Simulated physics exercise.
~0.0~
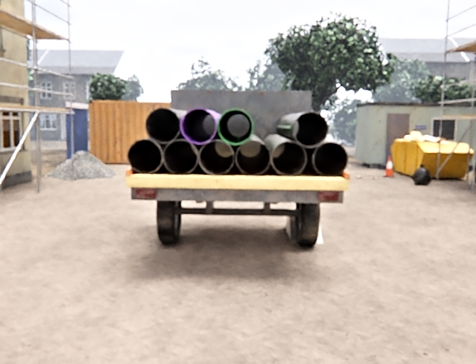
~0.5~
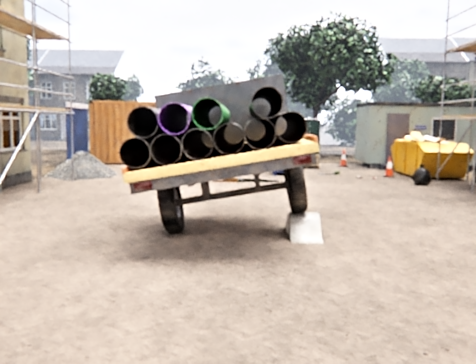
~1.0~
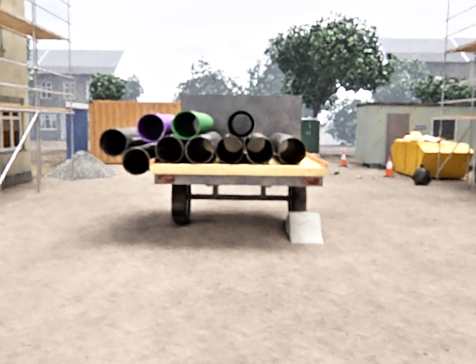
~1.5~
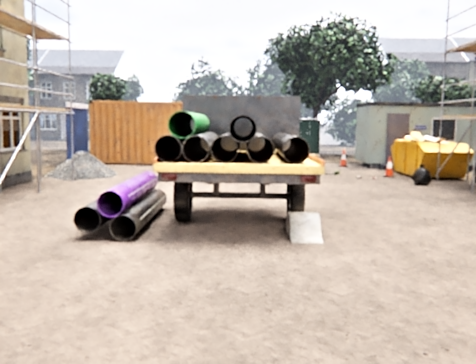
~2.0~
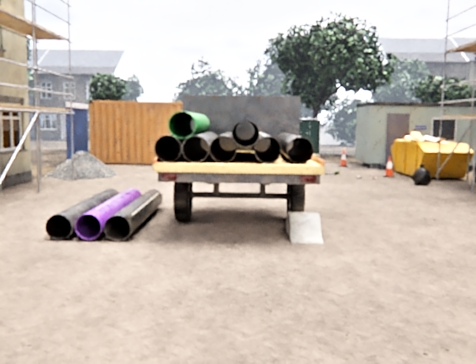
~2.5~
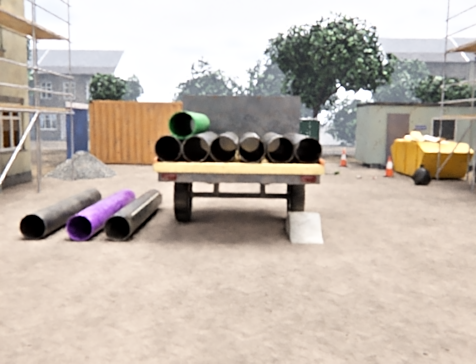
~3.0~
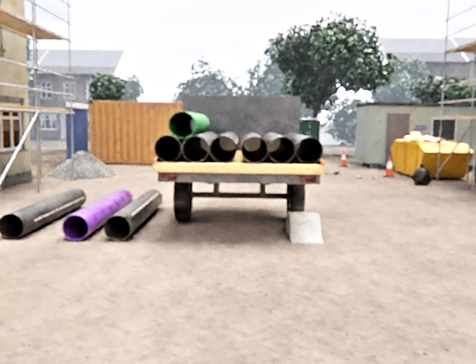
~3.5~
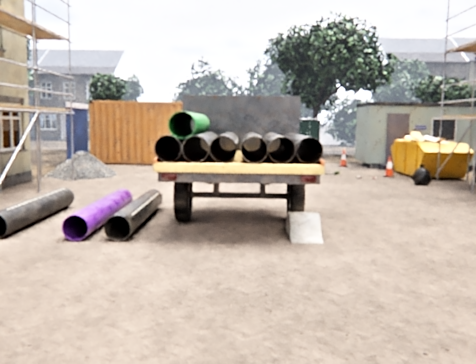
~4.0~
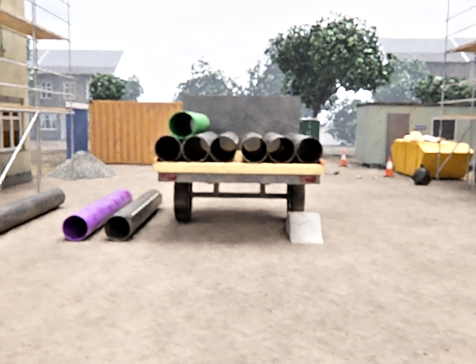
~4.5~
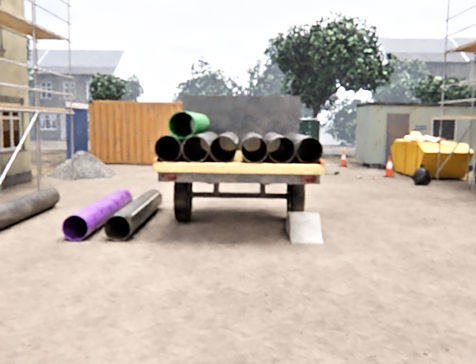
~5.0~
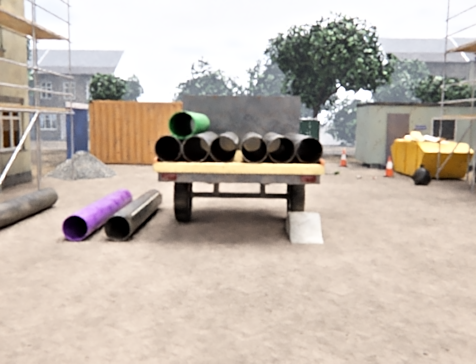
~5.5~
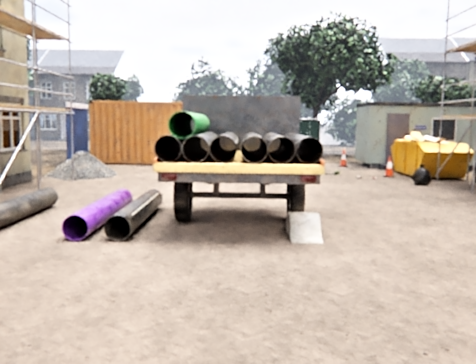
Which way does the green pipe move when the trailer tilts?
The green pipe moves to the left, and it stays up on the other pipes on the trailer.
